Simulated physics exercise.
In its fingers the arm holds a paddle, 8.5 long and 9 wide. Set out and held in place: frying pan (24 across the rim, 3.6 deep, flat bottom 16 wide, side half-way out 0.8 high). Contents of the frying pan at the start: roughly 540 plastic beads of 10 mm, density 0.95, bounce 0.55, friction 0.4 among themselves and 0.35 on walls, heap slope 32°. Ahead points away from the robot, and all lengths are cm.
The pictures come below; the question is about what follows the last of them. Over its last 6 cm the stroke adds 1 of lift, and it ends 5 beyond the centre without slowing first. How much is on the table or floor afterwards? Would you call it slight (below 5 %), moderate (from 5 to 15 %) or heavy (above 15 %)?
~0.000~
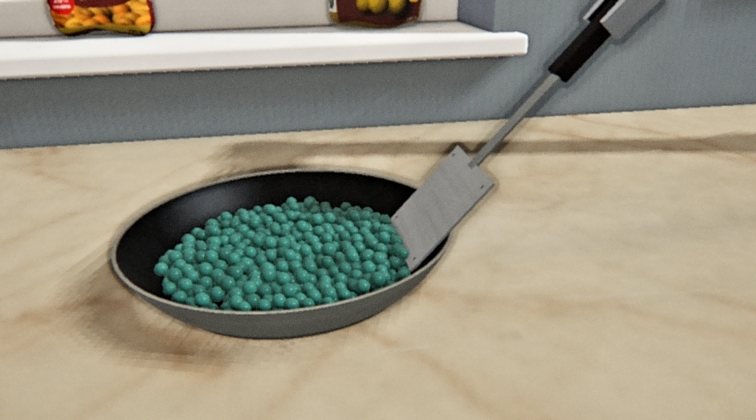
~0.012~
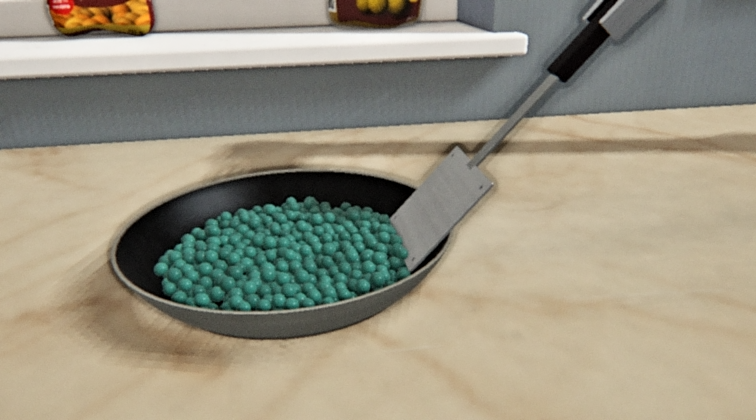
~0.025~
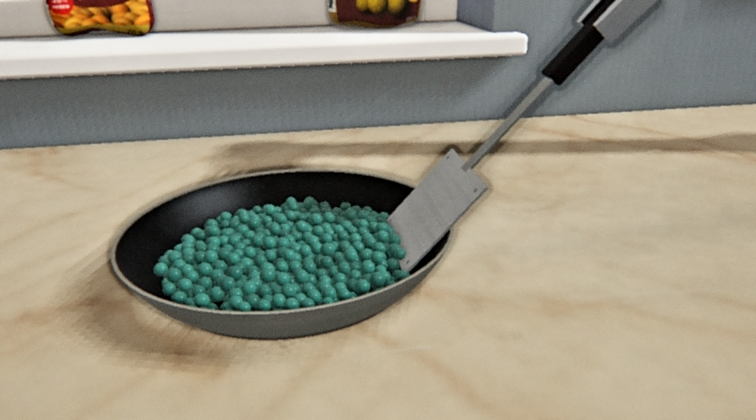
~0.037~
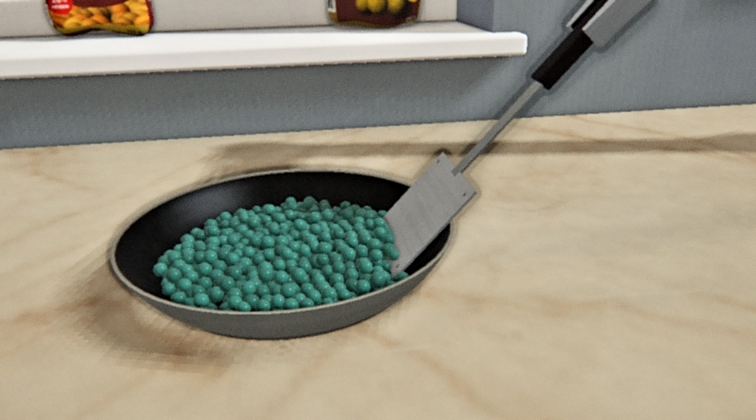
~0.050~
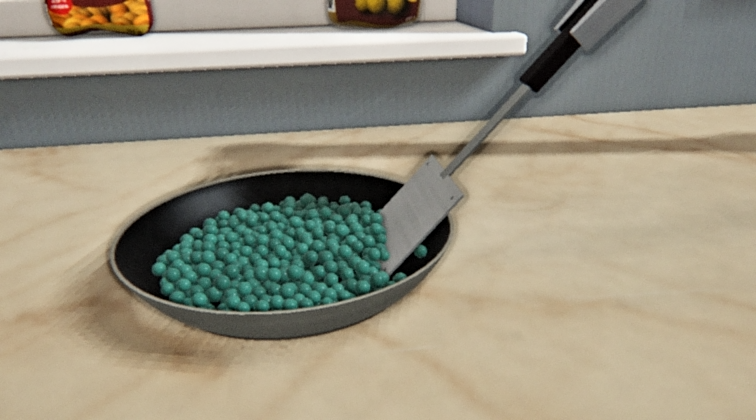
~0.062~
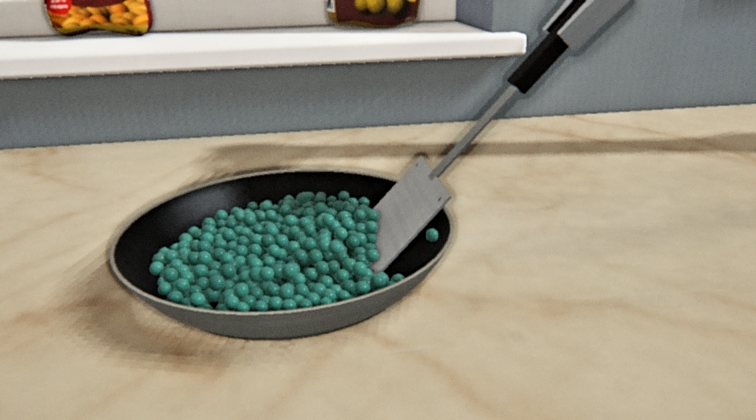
I would call it slight.
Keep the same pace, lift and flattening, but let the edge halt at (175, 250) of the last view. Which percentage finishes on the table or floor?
25 %.
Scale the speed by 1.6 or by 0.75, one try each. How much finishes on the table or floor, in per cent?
Around 10 per cent and around 0 per cent.
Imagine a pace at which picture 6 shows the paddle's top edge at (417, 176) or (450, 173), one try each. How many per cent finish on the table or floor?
That comes to some 10 and some 0 percent, in that order.
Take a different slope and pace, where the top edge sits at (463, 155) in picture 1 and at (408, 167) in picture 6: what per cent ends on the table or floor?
Around 10 per cent finishes there.
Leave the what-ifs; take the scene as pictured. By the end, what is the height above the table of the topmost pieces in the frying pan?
Roughly 5.0 centimetres.
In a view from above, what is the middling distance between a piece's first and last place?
The answer is about 4 cm.
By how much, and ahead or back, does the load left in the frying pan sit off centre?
4.5 cm ahead.
After 0.11 s, sloping 47°, highest piece 6 above the table; 537 in the frying pan, 1 on the blade or in flight.
After 0.16 s, sloping 47°, highest piece 7 above the table; 537 in the frying pan, 1 on the blade or in flight.
After 0.39 s, sloping 47°, highest piece 5 above the table; 528 in the frying pan, 10 on the table or floor.
After 1.44 s, sloping 47°, highest piece 5 above the table; 528 in the frying pan, 10 on the table or floor.
In the end, 528 in the frying pan, 10 on the table or floor. That is 2 % on the table or floor.
